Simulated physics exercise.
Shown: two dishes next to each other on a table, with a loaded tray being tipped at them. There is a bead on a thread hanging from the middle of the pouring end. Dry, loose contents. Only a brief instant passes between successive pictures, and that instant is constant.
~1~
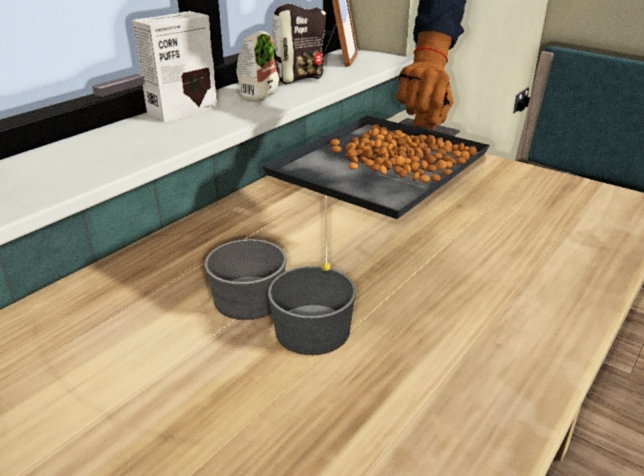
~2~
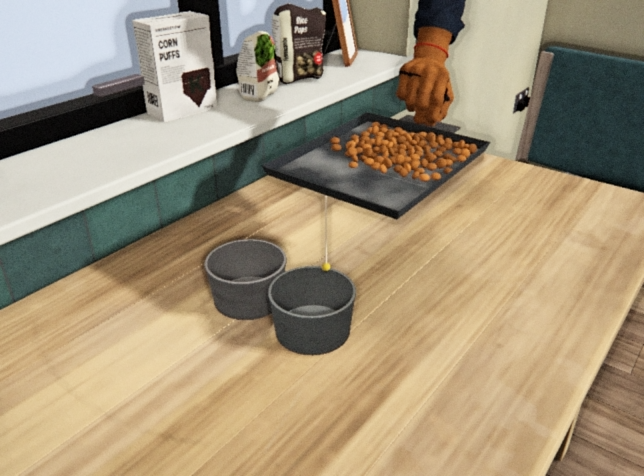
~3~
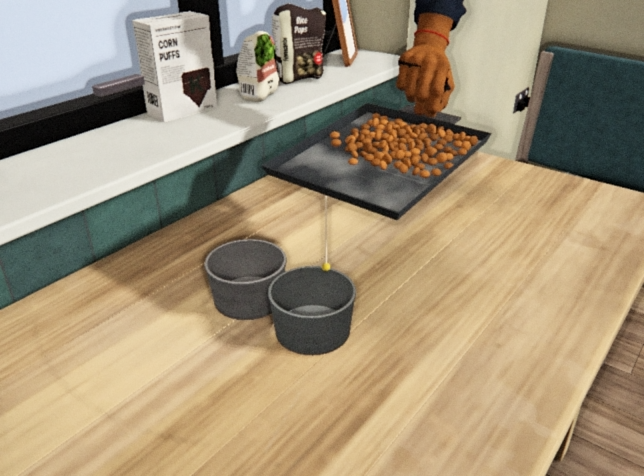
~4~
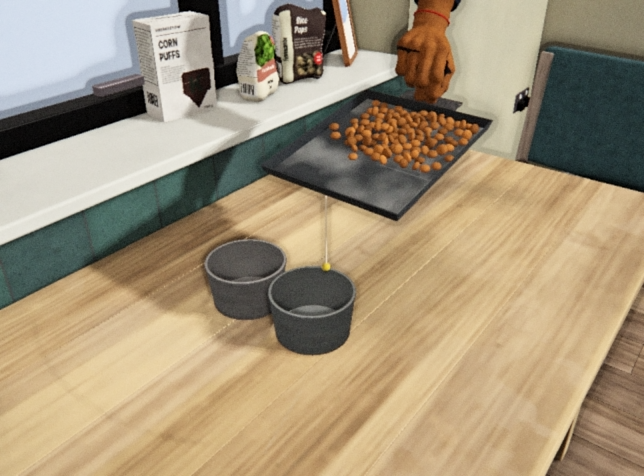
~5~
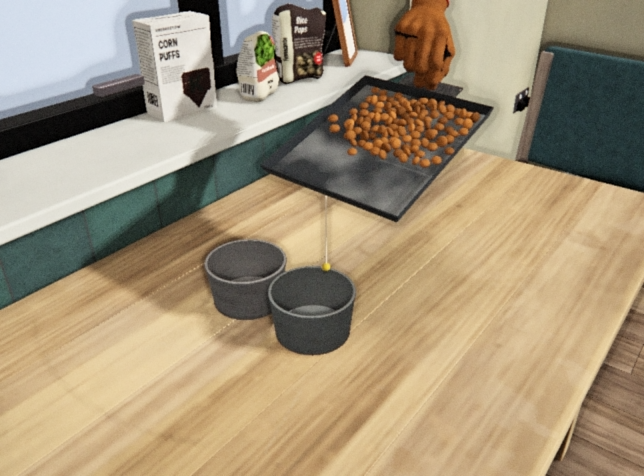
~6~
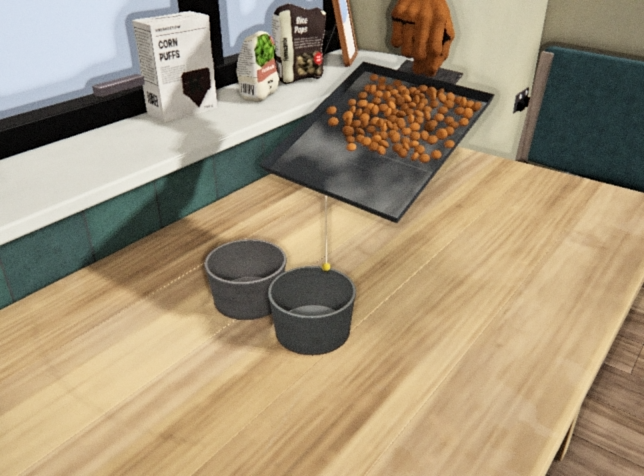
A gloved hand gradually raised the far end of a dark tray of brown kibble above a wooden table, steepening its tilt toward two gray dishes, while the small yellow bead hung still.
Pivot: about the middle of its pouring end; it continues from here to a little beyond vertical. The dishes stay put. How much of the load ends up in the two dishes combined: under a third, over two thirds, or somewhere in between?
Somewhere in between.
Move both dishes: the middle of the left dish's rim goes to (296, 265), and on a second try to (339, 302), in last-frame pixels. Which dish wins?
With the first placement it's the one to the right, with the second it's the one to the left.
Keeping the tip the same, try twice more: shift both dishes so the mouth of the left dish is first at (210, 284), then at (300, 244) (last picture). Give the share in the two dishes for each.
Respectively 20 % and 0 %.
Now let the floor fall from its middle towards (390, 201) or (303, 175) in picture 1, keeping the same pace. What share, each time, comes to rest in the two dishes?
So it's 0 percent with the first slope and 80 percent with the other.
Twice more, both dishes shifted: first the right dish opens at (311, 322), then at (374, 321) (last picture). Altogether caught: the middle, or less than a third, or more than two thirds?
Spot one, one to two thirds; spot two, over two thirds.
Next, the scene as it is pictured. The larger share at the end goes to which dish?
Fuller: The right one.
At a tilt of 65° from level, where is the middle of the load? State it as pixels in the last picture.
In the last view, the load is centred close to (348, 200).
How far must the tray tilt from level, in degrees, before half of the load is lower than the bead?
About 80° of tilt.
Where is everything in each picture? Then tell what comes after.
Corners of the pouring end (267, 165) and (398, 208), level; middle of the load (402, 150), bits of cat kibble; left dish (219, 294); right dish (285, 328); bead on its thread (326, 267), in the first frame.
Corners of the pouring end (267, 165) and (398, 209), level; middle of the load (402, 148), in the second frame.
Corners of the pouring end (266, 165) and (397, 210), tipped barely, lowest at the right corner; middle of the load (402, 142), in the third frame.
Corners of the pouring end (266, 164) and (397, 212), tipped a little, lowest at the right corner; middle of the load (402, 132), in the fourth frame.
Corners of the pouring end (265, 164) and (396, 213), tipped clearly, lowest at the right corner; middle of the load (402, 123), in the fifth frame.
Corners of the pouring end (264, 164) and (396, 215), tipped clearly, lowest at the right corner; middle of the load (401, 115); left dish (219, 294); right dish (285, 328), in the sixth frame.
Just after the last frame, tray tipped steeply; roughly two thirds on the tray; roughly a quarter in the air.
A moment on, tray tipped past a quarter turn; about a tenth on the tray; roughly a third in the right dish; just a few in the left dish; roughly half outside both; about a tenth in the air.
Further on, tray tipped past a quarter turn; roughly a third in the right dish; just a few in the left dish; roughly half outside both.
When it is over, tray tipped past a quarter turn; roughly a third in the right dish; just a few in the left dish; roughly half outside both.
